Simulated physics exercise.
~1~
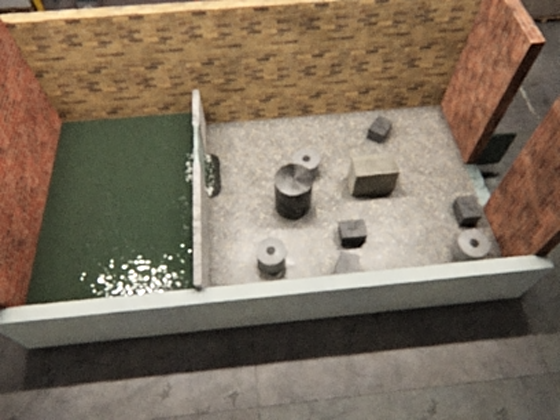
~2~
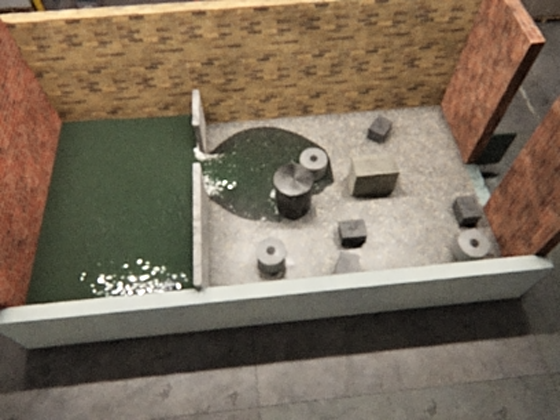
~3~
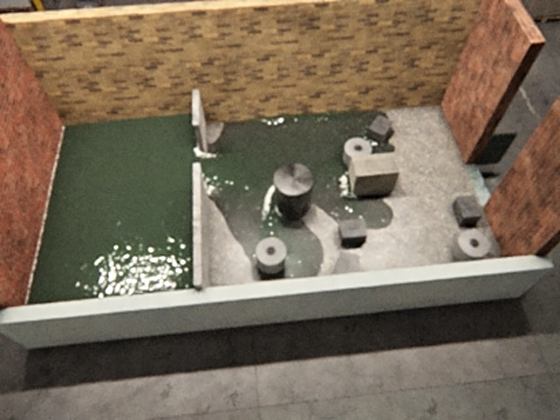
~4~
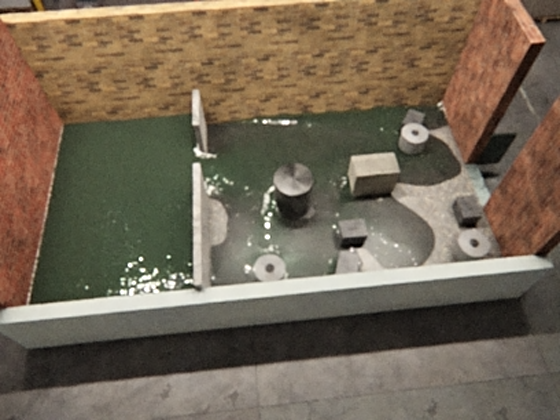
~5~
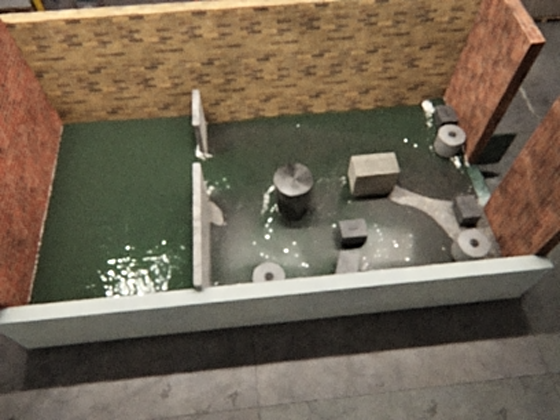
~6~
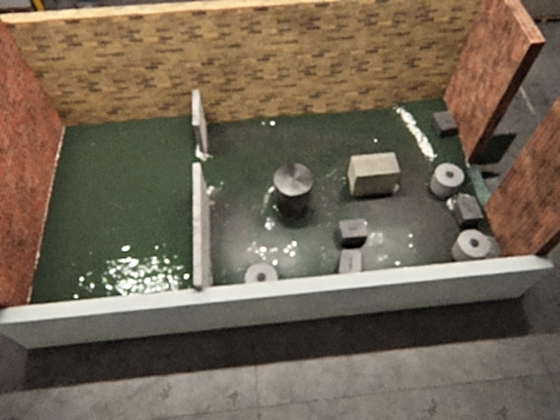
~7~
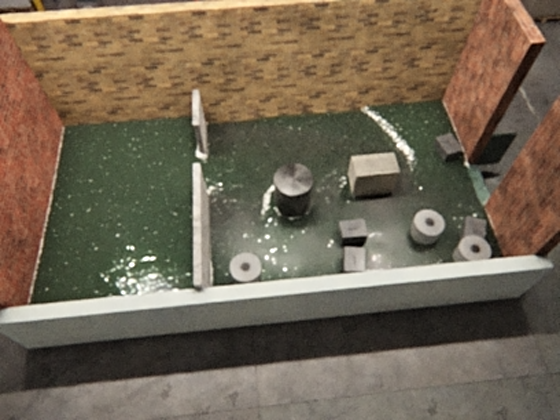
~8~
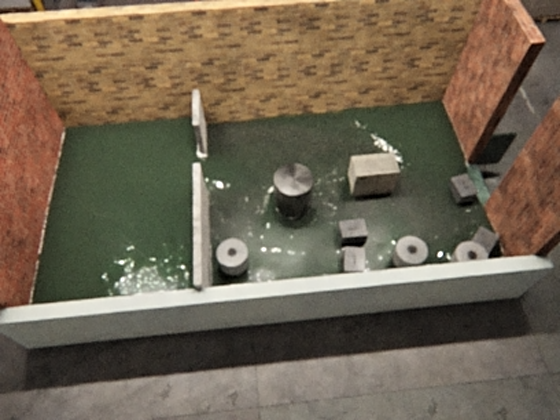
To begin with, dark green water fills the left side of a walled, divided enclosure, while grey blocks and round pieces stand on the pale, dry floor to the right. Water slips through a gap in the divider, spreads around the nearest pieces and pushes a round one rightward along the back. The flood widens until the dry patches disappear, and a small block near the back also moves right. Both then drift down the right side, while a round piece near the front slides left. Finally, water covers the floor, with the large block and tall cylinder still in place.
